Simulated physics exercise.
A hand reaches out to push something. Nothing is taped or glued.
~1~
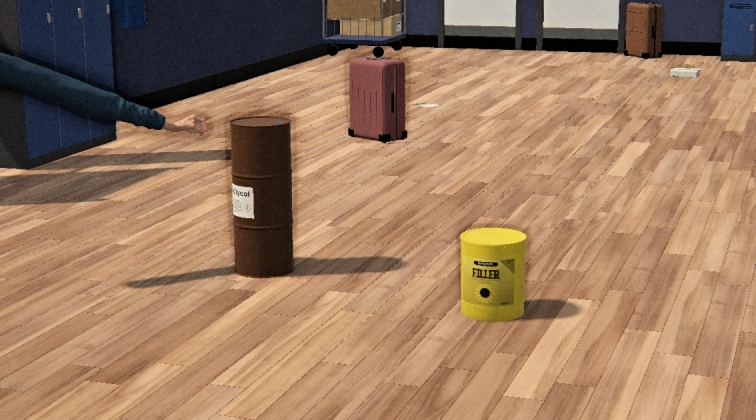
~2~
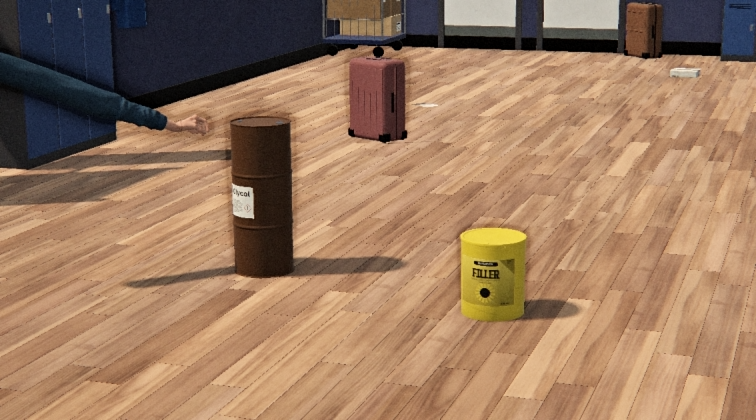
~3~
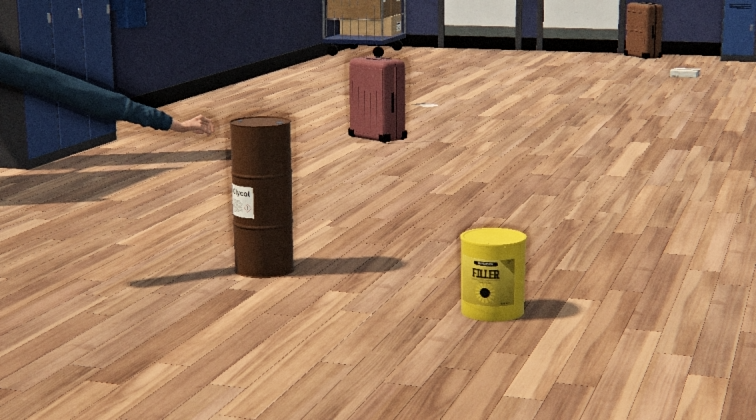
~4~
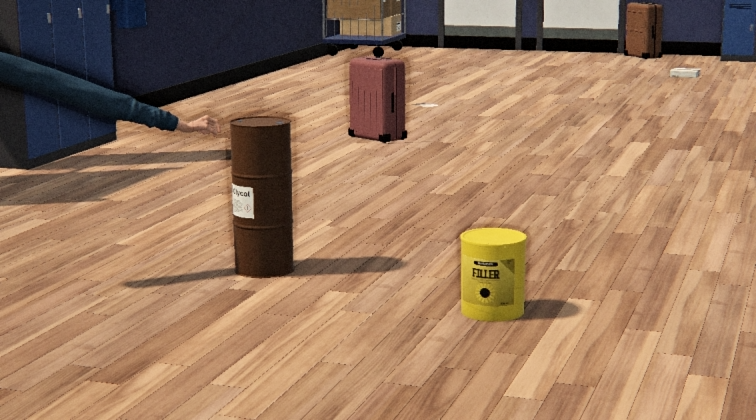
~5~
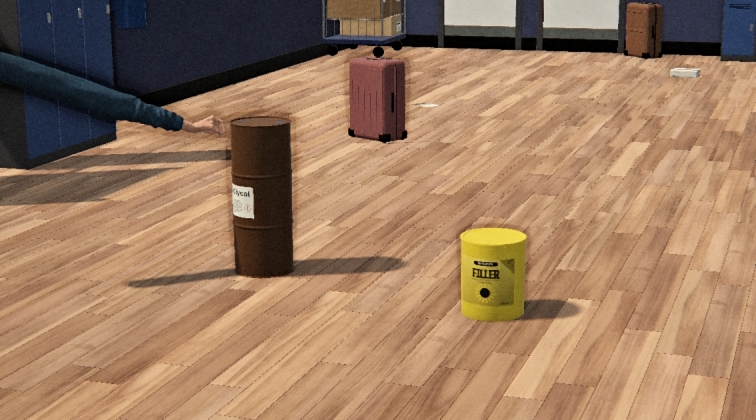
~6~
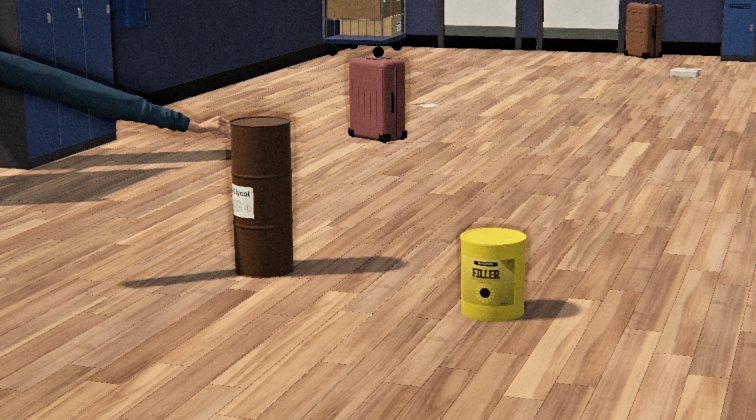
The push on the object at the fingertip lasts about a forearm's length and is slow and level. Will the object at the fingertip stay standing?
Pretty sure it ends up tipped once things settle.
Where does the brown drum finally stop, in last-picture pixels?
In the last picture, near pixel (366, 249).
Then, 0.70 s after the last picture, brown drum tipped 14° from how it was near (280, 193).
Then, 1.50 s after the last picture, brown drum tipped 36° from how it was near (310, 196).
Then, 1.80 s after the last picture, brown drum tipped 75° from how it was near (353, 229).
At rest, tipped over on the floor, brown drum. Seen from the same camera at the end, brown drum near (366, 249).
